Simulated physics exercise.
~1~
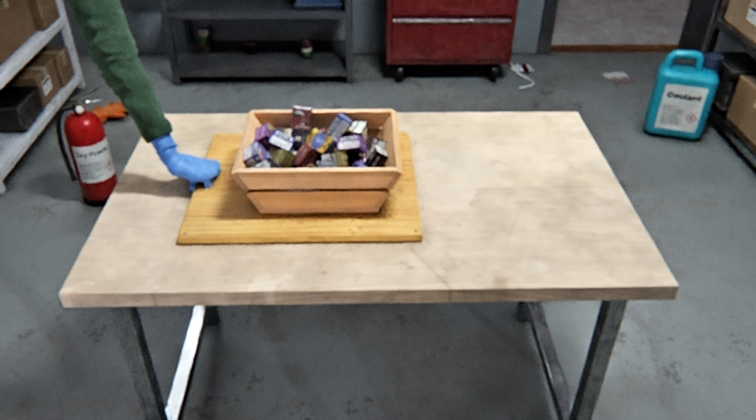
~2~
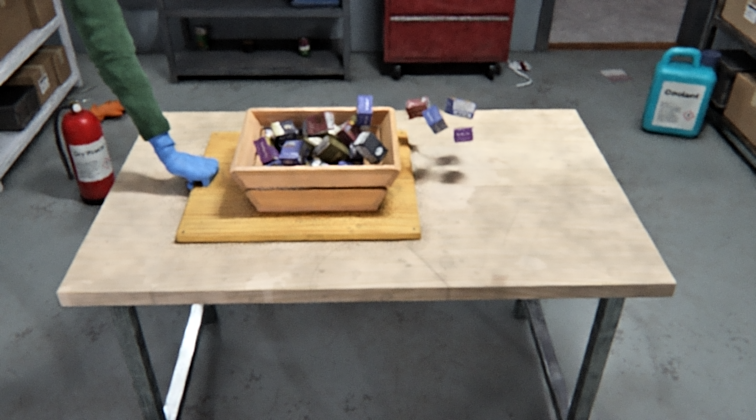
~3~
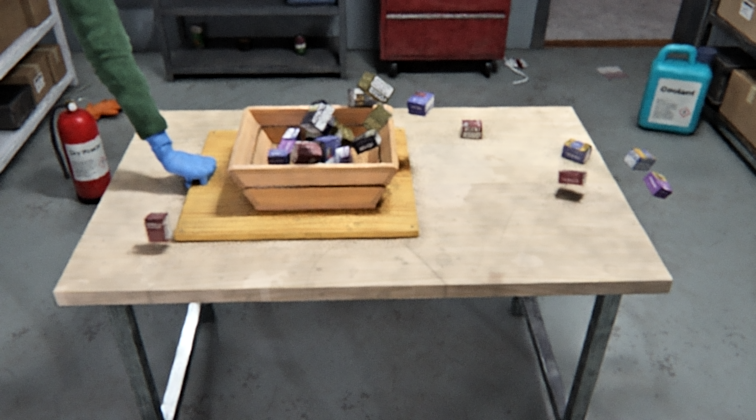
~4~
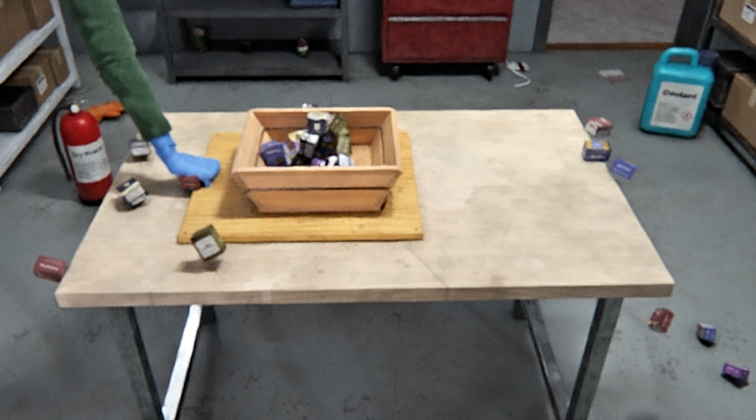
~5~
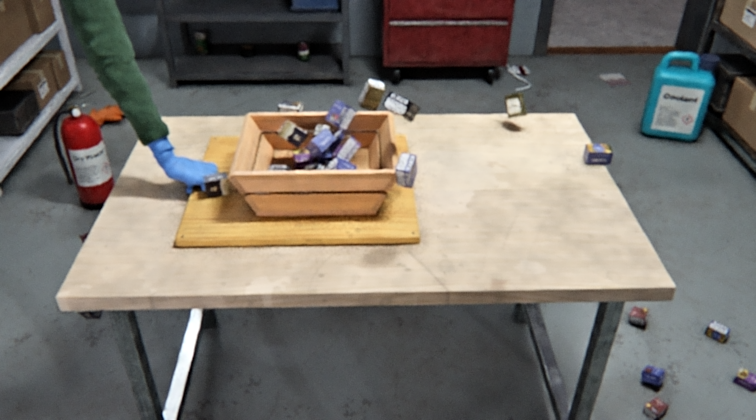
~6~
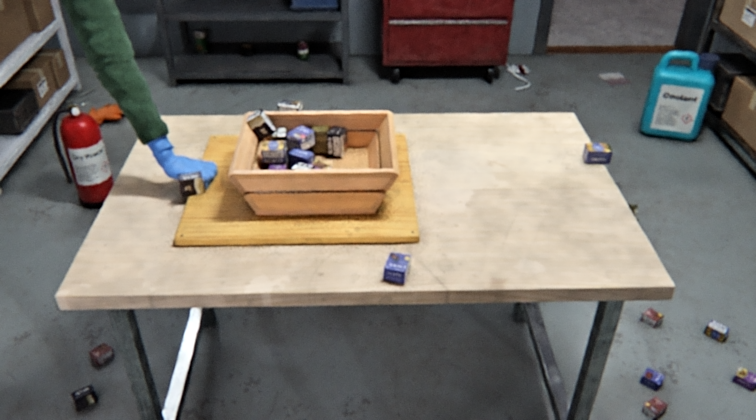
A blue-gloved hand held the edge of a board on a table as small cartons flew out of the wooden tote on it, first rightward, then left too, many dropping to the floor, until about half remained inside and everything lay still.
